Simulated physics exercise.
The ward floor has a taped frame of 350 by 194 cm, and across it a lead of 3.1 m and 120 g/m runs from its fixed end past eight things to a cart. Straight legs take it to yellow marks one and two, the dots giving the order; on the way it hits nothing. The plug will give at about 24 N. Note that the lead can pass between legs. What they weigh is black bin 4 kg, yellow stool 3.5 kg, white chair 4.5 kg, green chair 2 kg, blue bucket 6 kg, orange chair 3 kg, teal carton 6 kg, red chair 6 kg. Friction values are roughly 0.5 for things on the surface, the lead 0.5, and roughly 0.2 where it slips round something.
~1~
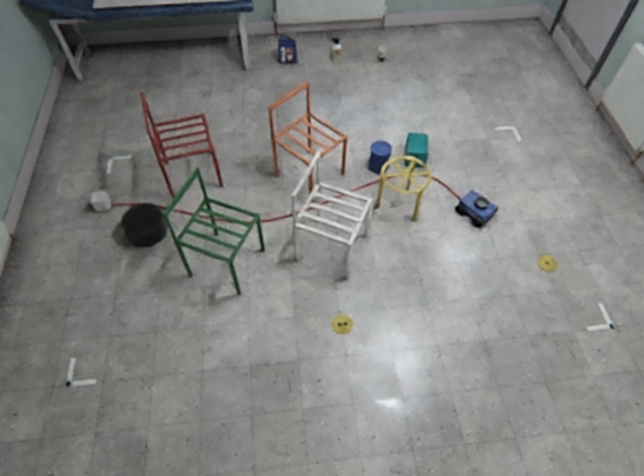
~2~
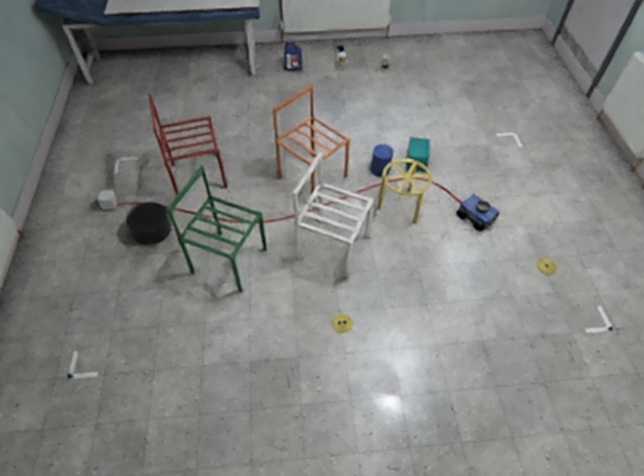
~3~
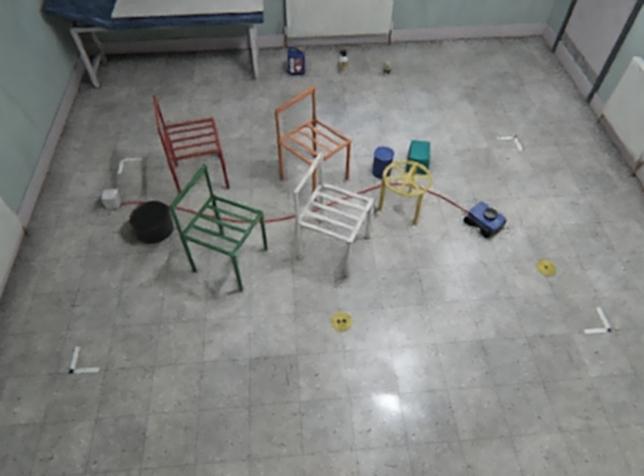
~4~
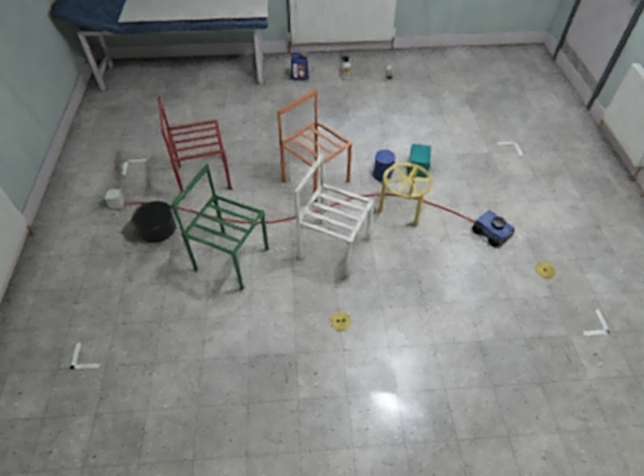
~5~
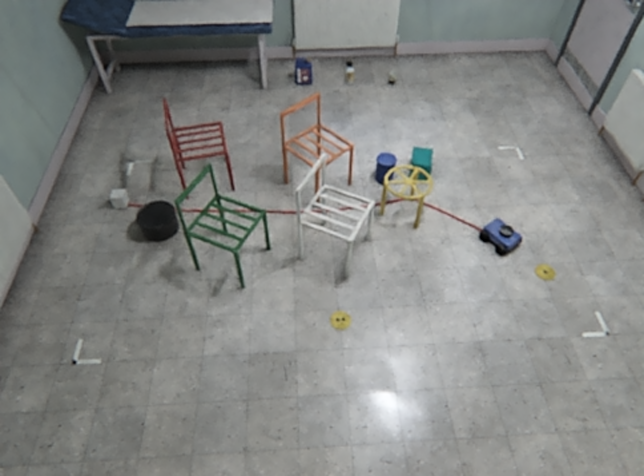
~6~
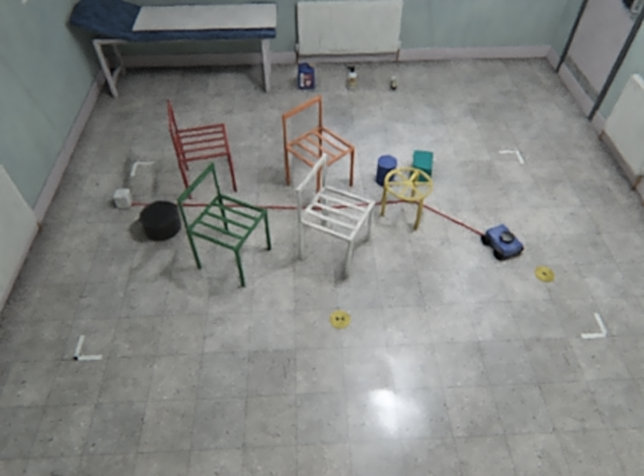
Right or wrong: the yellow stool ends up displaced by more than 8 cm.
Wrong.
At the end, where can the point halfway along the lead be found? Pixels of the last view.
Roughly at (405, 203).
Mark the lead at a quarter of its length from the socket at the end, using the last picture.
It sits somewhere around (368, 227) in the final picture.
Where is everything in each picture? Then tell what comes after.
In the first frame, yellow stool (406, 174); marks (547, 263) (342, 325); lead runs through (440, 182); cart (470, 208).
In the second frame, lead runs through (442, 187); cart (472, 212).
In the third frame, lead runs through (443, 198); cart (479, 219).
In the fourth frame, lead runs through (448, 210); cart (487, 228).
In the fifth frame, lead runs through (455, 218); cart (494, 236).
In the sixth frame, yellow stool (409, 182); lead runs through (458, 222); cart (497, 241).
Next, cart at (526, 277), plug out; nothing else has moved.
Then, cart at (464, 291), plug out; nothing else has moved.
After that, cart at (398, 305), plug out; nothing else has moved.
Later, cart at (341, 318), plug out; nothing else has moved.
At the end, cart at (341, 318), plug out; yellow stool 1 cm off its start at (409, 184).
